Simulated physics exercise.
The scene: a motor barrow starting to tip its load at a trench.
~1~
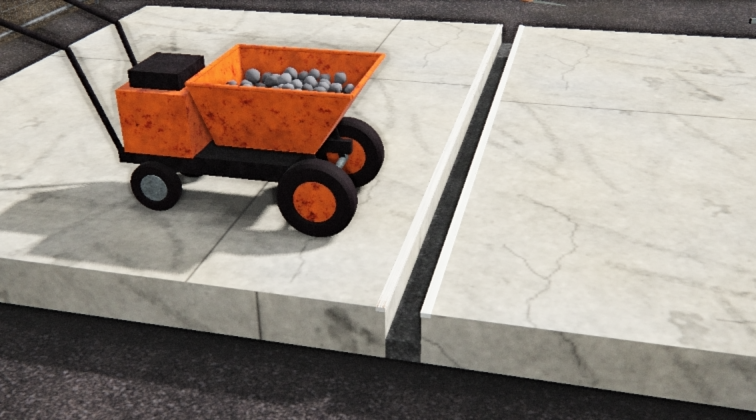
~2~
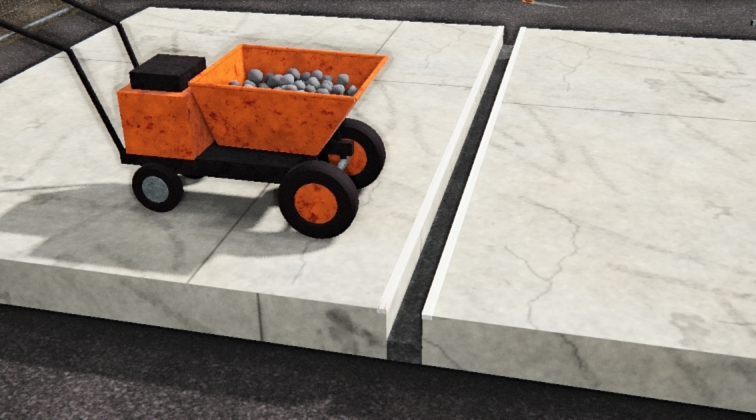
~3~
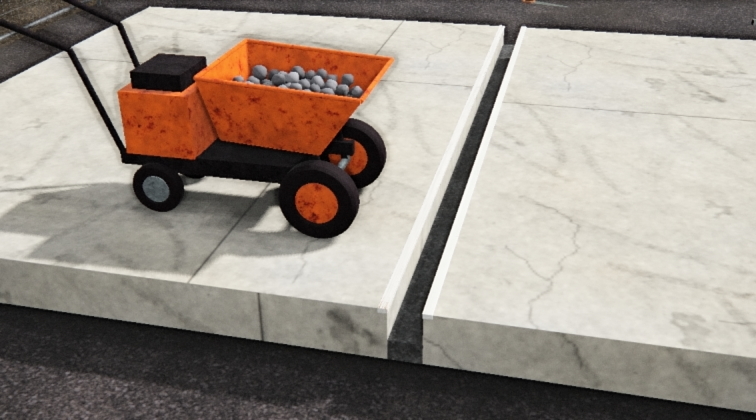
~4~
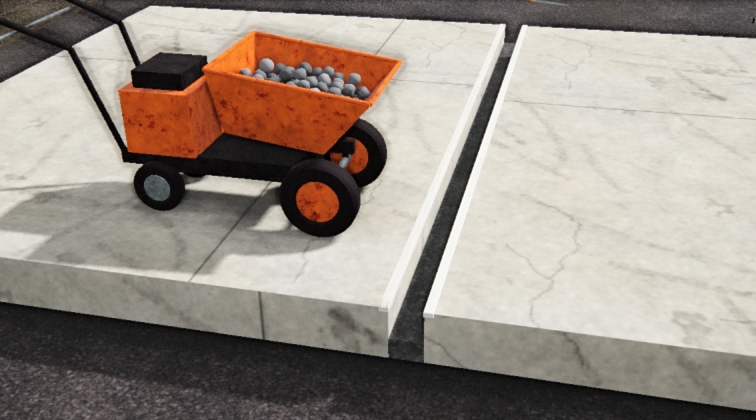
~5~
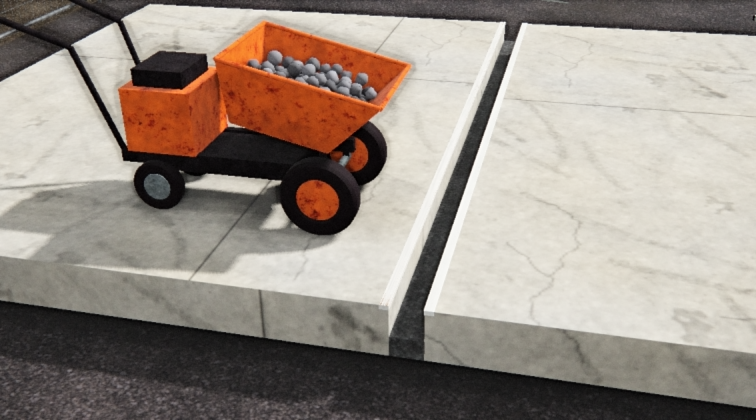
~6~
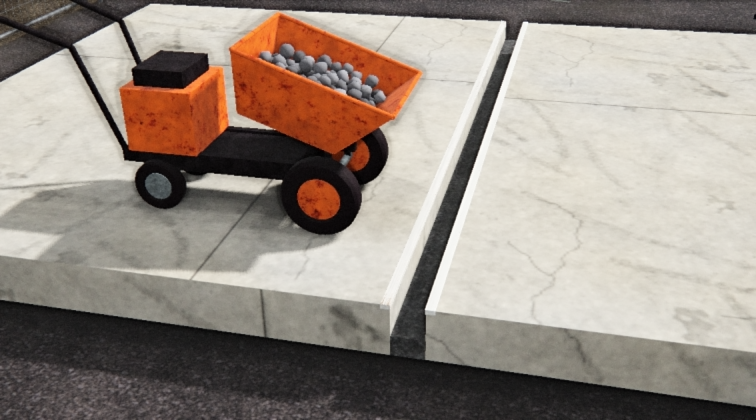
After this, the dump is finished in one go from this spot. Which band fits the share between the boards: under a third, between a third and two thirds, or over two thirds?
The trench takes under a third.
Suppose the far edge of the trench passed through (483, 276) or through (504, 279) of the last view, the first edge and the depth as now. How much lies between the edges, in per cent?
First some 80, then 100 per cent.
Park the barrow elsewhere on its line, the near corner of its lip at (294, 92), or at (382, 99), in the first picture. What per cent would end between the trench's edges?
Roughly 50 per cent, and 0 per cent.
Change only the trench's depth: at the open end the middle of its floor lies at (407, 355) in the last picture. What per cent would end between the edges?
It comes to 10 per cent or so.
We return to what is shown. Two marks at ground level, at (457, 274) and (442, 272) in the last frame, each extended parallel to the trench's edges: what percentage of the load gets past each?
Roughly 60 per cent, and 80 per cent.
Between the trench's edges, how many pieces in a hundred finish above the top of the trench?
Close to 20 per cent.
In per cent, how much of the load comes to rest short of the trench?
Close to 0 per cent.
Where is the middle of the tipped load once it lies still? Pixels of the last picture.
At about (501, 218).
Soon after the last picture, skip tipped steeply; all in the skip.
A little later, skip tipped right over; most in the skip; a stray few in or heaped over the trench; about a quarter beyond it; a stray few falling.
Later still, skip tipped right over; about a quarter in the skip; a small part in or heaped over the trench; most beyond it.
By the end, skip tipped right over; a small part in the skip; a small part in or heaped over the trench; most beyond it.
